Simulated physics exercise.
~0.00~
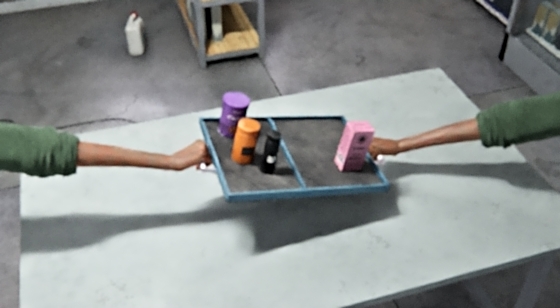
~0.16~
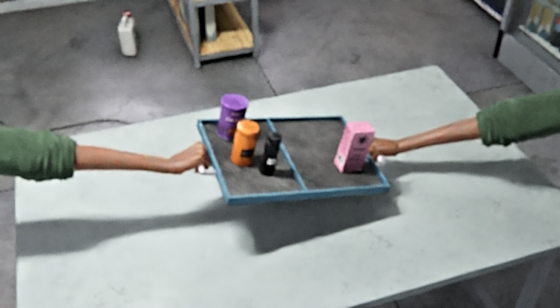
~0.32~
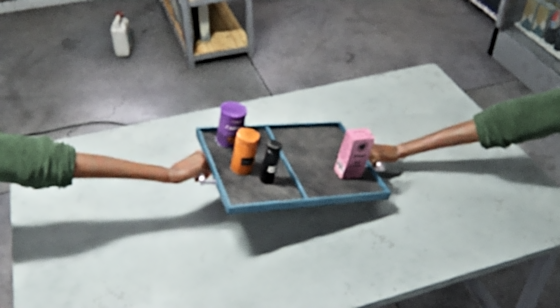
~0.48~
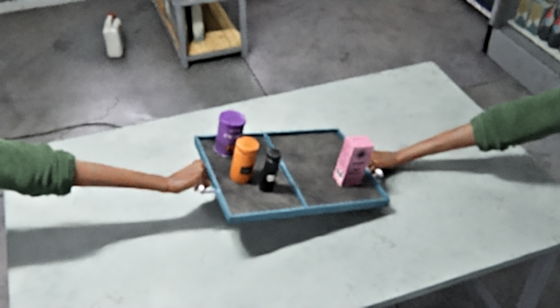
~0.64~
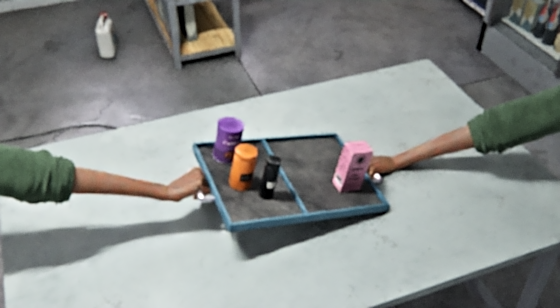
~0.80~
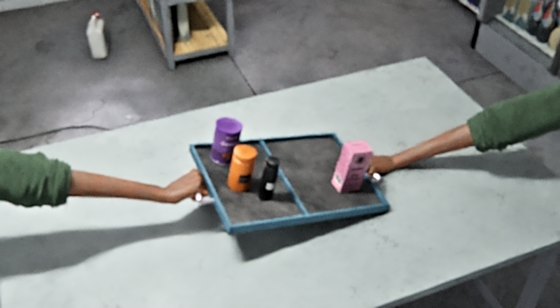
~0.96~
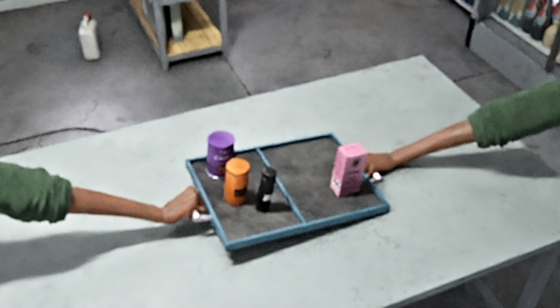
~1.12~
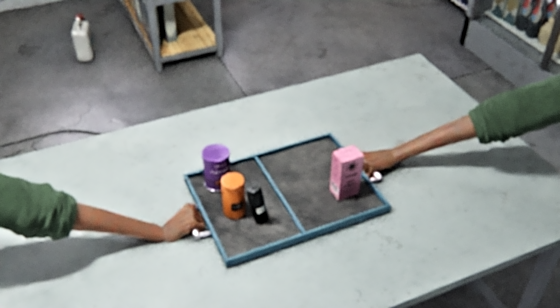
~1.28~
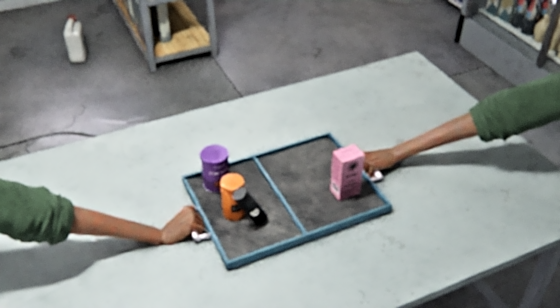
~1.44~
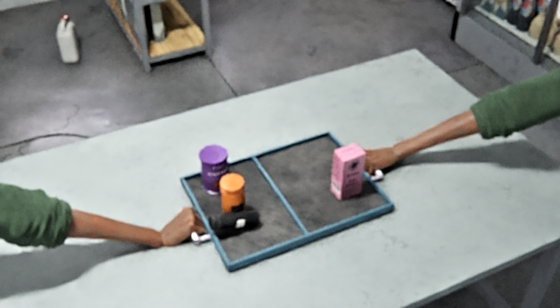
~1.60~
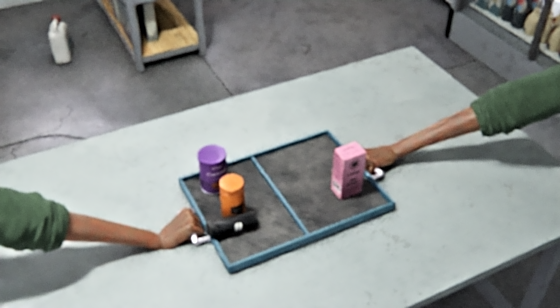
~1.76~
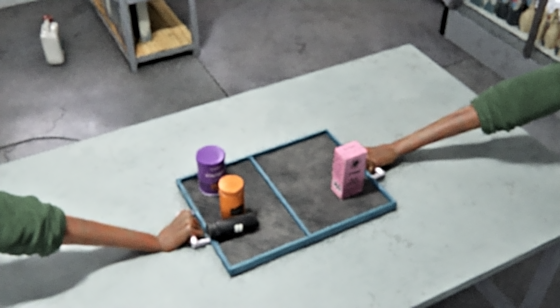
The clip opens with two green-sleeved arms holding a blue-rimmed tray by its ends above a pale table, with a purple tin, an orange jar and a black shaker left of the cross bar and a pink carton on the right. The hands lower the tray, its right side reaching the table first. The left side then drops flat, leaving the tray slightly turned. The black shaker rocks, leans further and topples toward the near left. It comes to rest on its side in front of the orange jar, while the tin, jar and carton stay upright.
